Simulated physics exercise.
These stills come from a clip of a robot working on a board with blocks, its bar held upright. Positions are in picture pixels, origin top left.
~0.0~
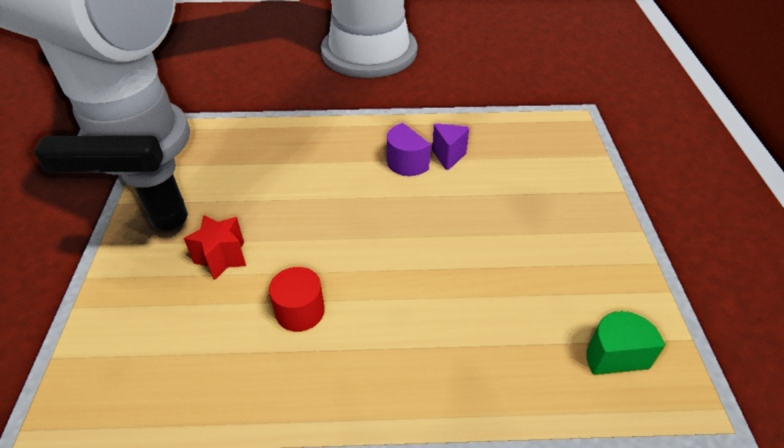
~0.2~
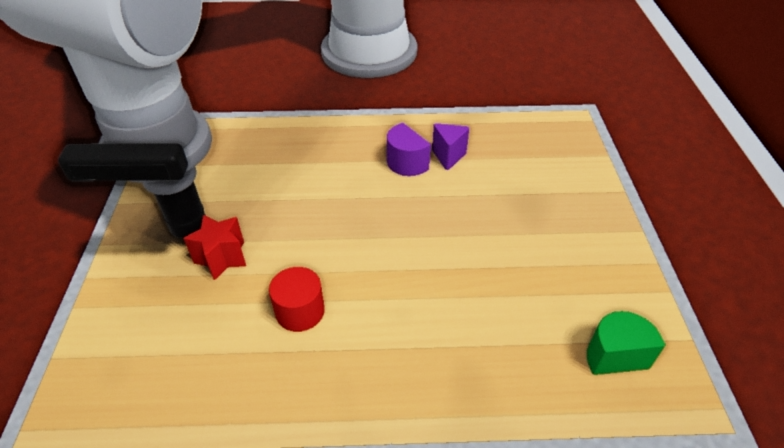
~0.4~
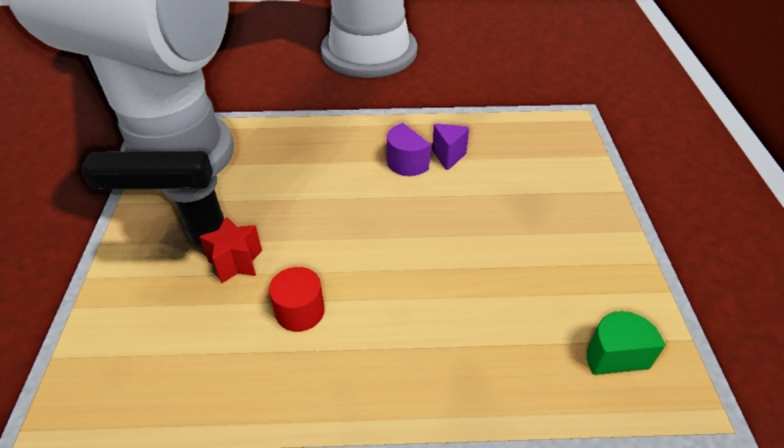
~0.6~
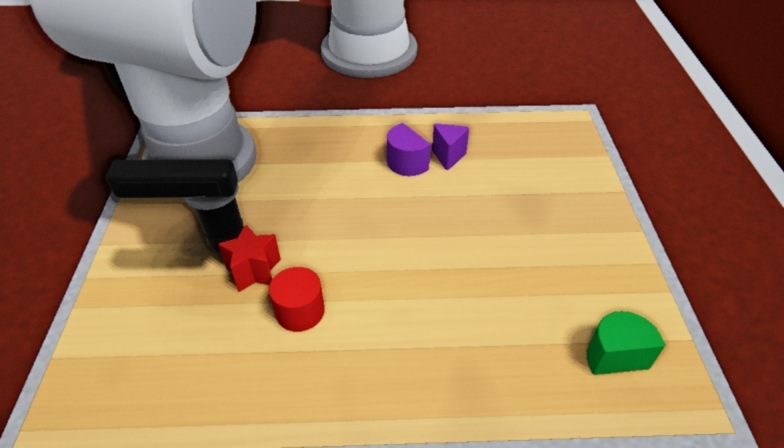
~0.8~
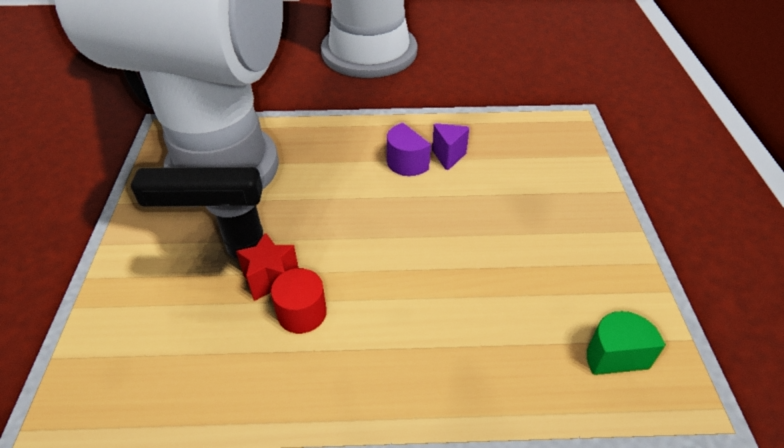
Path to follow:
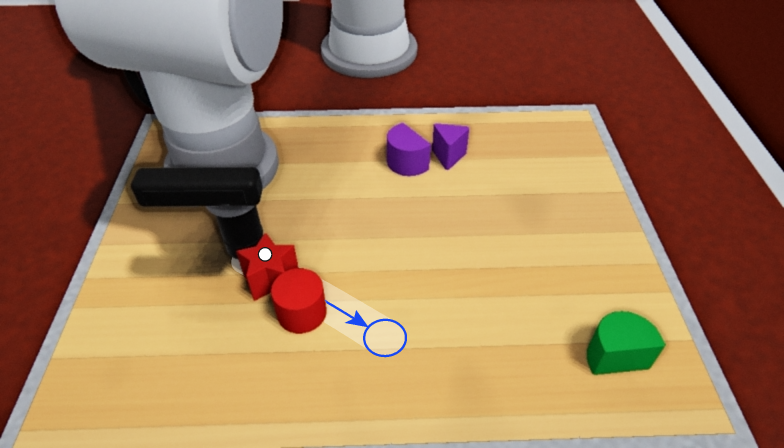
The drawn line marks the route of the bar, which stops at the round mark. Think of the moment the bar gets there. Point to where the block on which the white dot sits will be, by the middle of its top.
So, by the moment the path ends, you'll find the top centre of the block on which the white dot sits at (391, 350).
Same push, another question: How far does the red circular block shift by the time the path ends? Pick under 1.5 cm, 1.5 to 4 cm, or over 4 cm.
It moves more than 4 cm.
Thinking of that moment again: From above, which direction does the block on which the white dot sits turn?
Viewed from above: Clockwise.
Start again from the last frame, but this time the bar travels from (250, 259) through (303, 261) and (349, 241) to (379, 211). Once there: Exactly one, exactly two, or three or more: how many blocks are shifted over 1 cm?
It looks like two blocks will be pushed more than about 1 cm.
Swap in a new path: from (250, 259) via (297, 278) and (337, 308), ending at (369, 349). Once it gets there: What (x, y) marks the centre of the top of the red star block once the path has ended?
At the end it should sit near (384, 361).
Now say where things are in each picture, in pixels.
In the first frame, bar tip (170, 219); block tops, red star block (213, 232); red circular block (295, 286).
In the second frame, bar (189, 226); blocks unchanged.
In the third frame, bar (208, 233); red star block (228, 237).
In the fourth frame, bar (227, 240); red star block (247, 245).
In the fifth frame, bar (247, 247); red star block (265, 254); red circular block (297, 288).
Path on the board, from (250, 259) to (385, 337); the dot is on the red star block.
The first path, step by step. One third of the way, bar (290, 270); red star block (316, 277); red circular block (323, 314).
Two thirds of the way, bar (336, 296); red star block (357, 311); red circular block (354, 354).
At the end, bar (385, 325); red star block (391, 350), turned 35° clockwise; red circular block (367, 393).
